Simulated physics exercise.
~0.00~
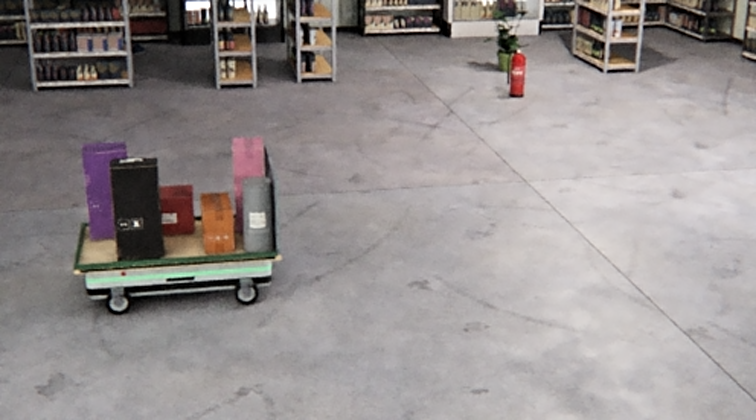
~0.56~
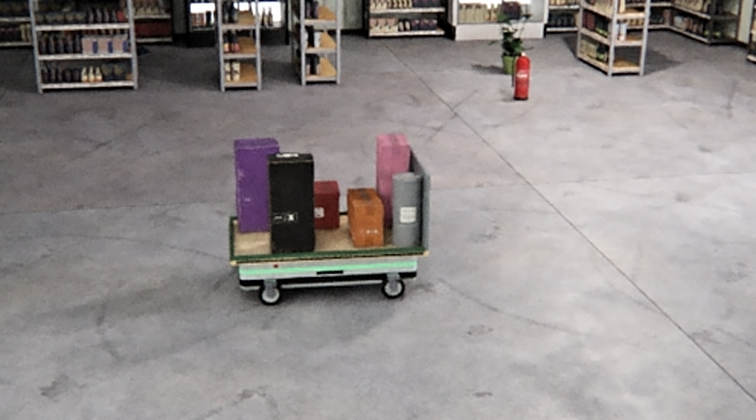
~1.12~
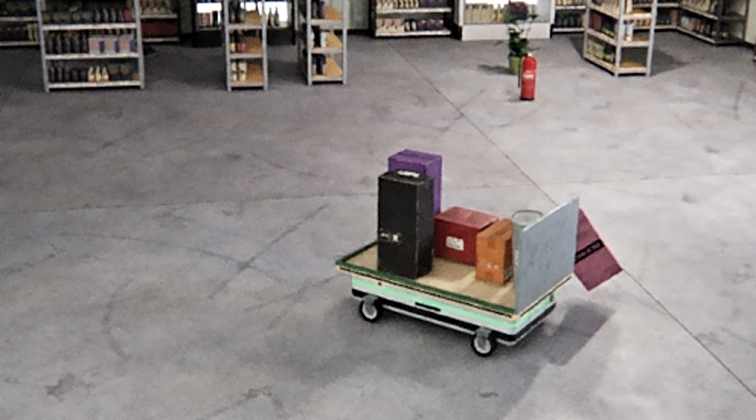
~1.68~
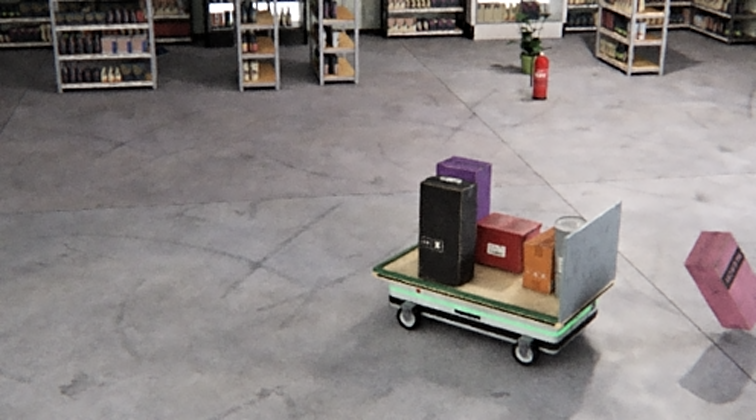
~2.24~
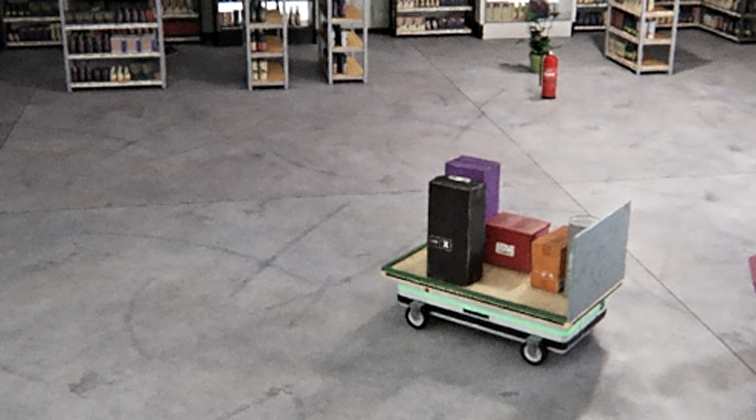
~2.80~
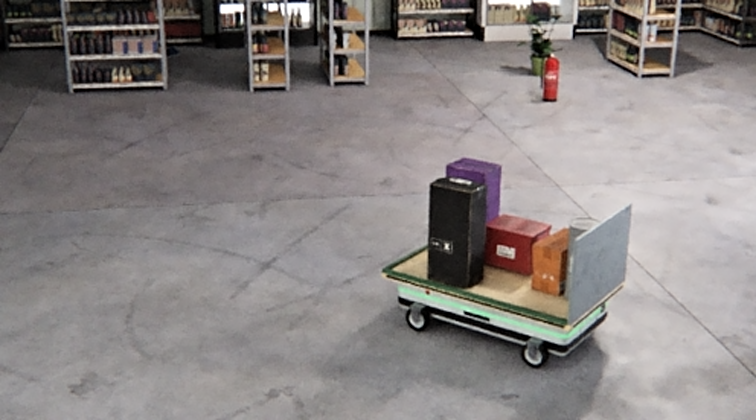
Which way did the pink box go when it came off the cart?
The pink box went to the right, tumbling over the board at the front of the cart.
On a concrete floor in front of stocked shelves, a flat cart carrying several boxes rolled right and turned toward the viewer; the pink box tumbled over its front board and out of view, and the cart stopped with the other boxes still aboard.
